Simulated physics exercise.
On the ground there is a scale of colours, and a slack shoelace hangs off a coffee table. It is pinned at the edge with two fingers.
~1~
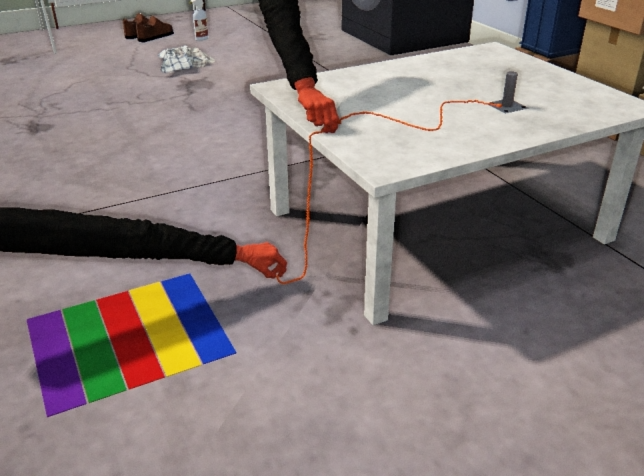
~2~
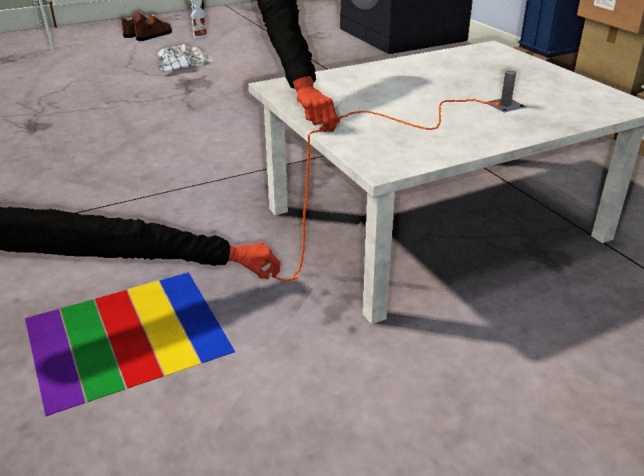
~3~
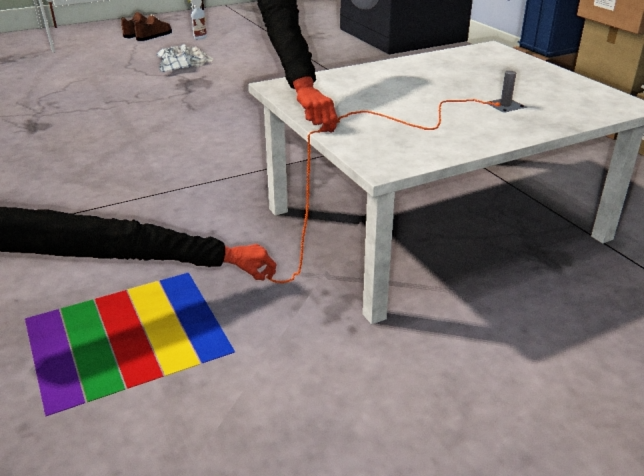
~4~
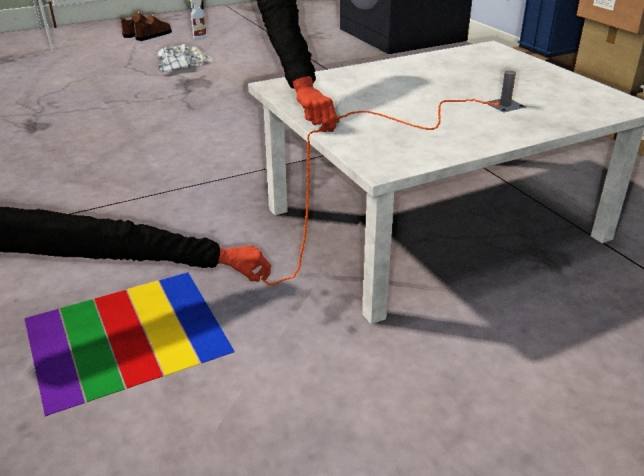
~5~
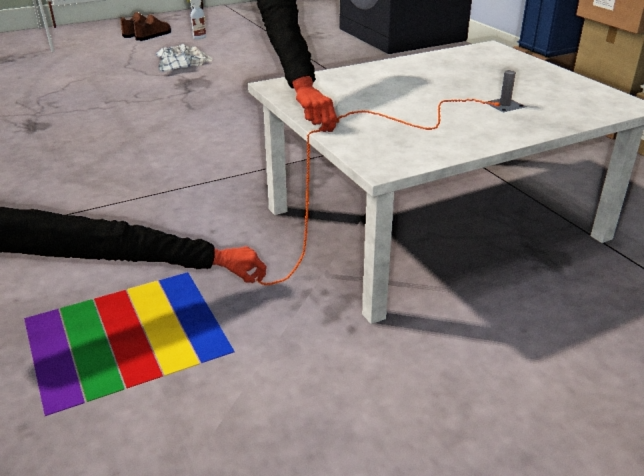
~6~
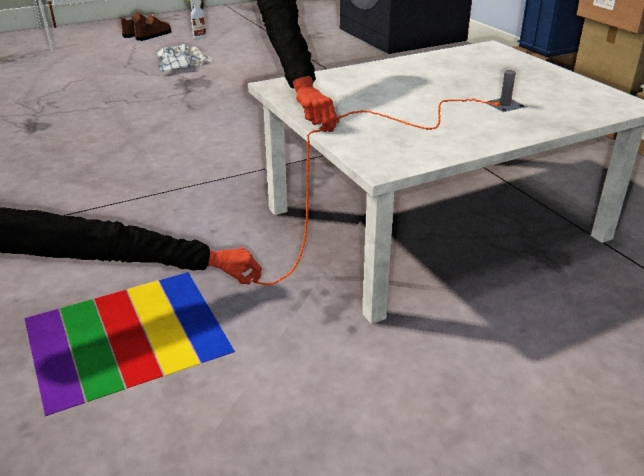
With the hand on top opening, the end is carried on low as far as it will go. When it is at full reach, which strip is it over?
It is over the purple strip.
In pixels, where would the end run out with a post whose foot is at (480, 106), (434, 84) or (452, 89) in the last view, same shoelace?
You'd find it around (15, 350), then (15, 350), and finally (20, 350).
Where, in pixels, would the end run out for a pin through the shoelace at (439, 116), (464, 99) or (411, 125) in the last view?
It ends up near (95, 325) the first time, (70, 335) the second and (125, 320) the third.
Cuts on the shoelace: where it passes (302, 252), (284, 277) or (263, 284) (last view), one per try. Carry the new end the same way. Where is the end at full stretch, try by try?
The pixels are (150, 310), (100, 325) and (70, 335), in the order of the tries.
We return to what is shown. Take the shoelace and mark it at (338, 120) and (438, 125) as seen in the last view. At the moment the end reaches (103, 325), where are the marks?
(296, 188), then (382, 122).
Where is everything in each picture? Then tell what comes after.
In the first frame, end (277, 275); blue (211, 342); yellow (176, 353); red (140, 365); green (102, 378); purple (62, 391).
In the second frame, end (271, 275); shoelace through (468, 100) (440, 120) (386, 116) (332, 126) (307, 186) (303, 252).
In the third frame, end (267, 277).
In the fourth frame, end (261, 278); shoelace through (467, 100) (440, 120) (386, 116) (332, 126) (308, 186) (302, 252).
In the fifth frame, end (257, 279).
In the sixth frame, end (252, 281); shoelace through (467, 100) (440, 120) (386, 116) (332, 125) (308, 185) (301, 253).
Soon after, end near (103, 325); over green.
Then, end near (68, 336); over green.
At full stretch, end near (47, 342); over purple. The end stops over the purple strip.
